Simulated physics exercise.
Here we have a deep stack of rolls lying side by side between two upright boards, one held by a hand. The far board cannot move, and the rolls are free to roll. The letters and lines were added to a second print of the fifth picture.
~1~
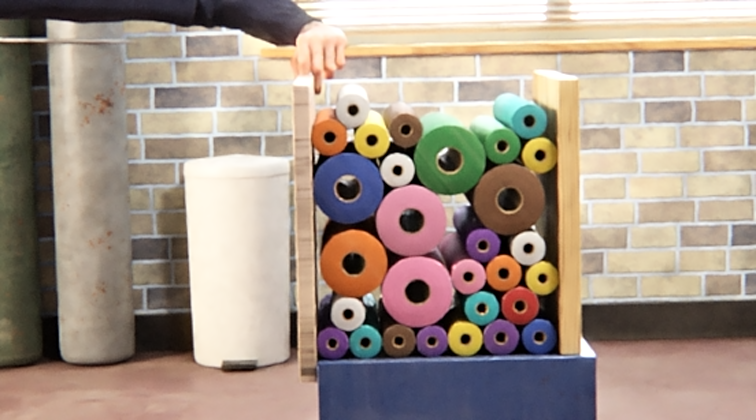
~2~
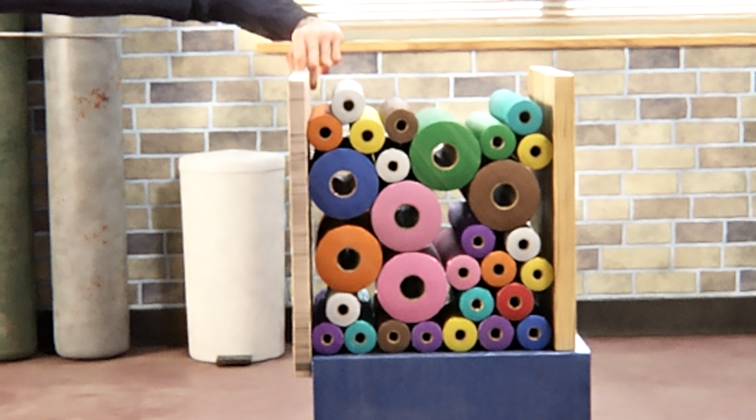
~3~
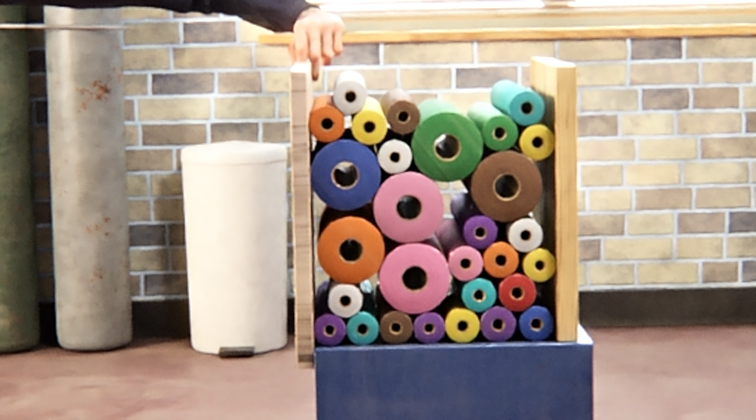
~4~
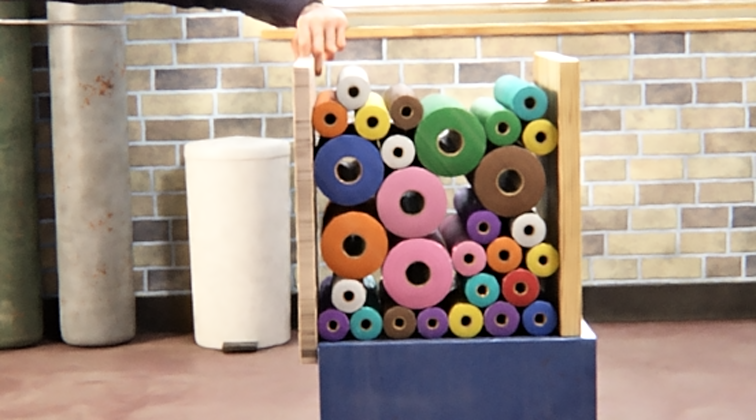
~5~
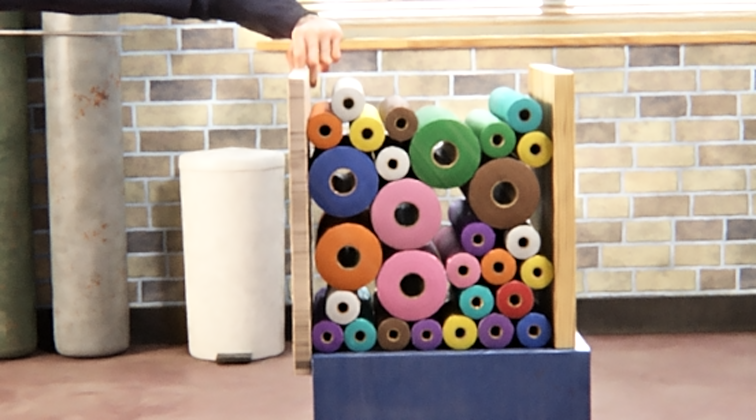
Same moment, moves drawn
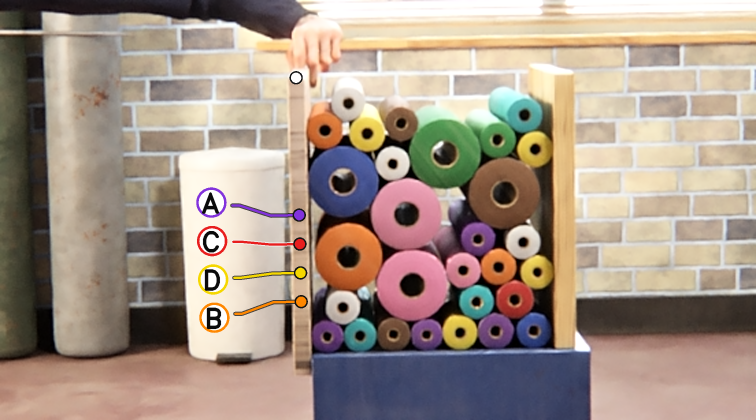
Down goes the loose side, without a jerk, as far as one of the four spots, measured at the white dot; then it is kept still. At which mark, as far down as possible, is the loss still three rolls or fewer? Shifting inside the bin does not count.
It can be let down to A.
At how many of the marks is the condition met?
The number is one.
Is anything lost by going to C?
Yes, at C.
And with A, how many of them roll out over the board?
With A, two.
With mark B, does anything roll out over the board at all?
At B: Yes.
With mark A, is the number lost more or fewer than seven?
At A, fewer than seven.
On the marked copy, A at (299, 215); B at (301, 301); C at (300, 244); D at (300, 273); the white dot at (296, 78).
With A. Early on, top of the board (307, 140).
Further on, top of the board (308, 212).
At the end, top of the board (308, 214), two out over the board.
As for the rest, B more than three out over the board; C more than three out over the board; D more than three out over the board.
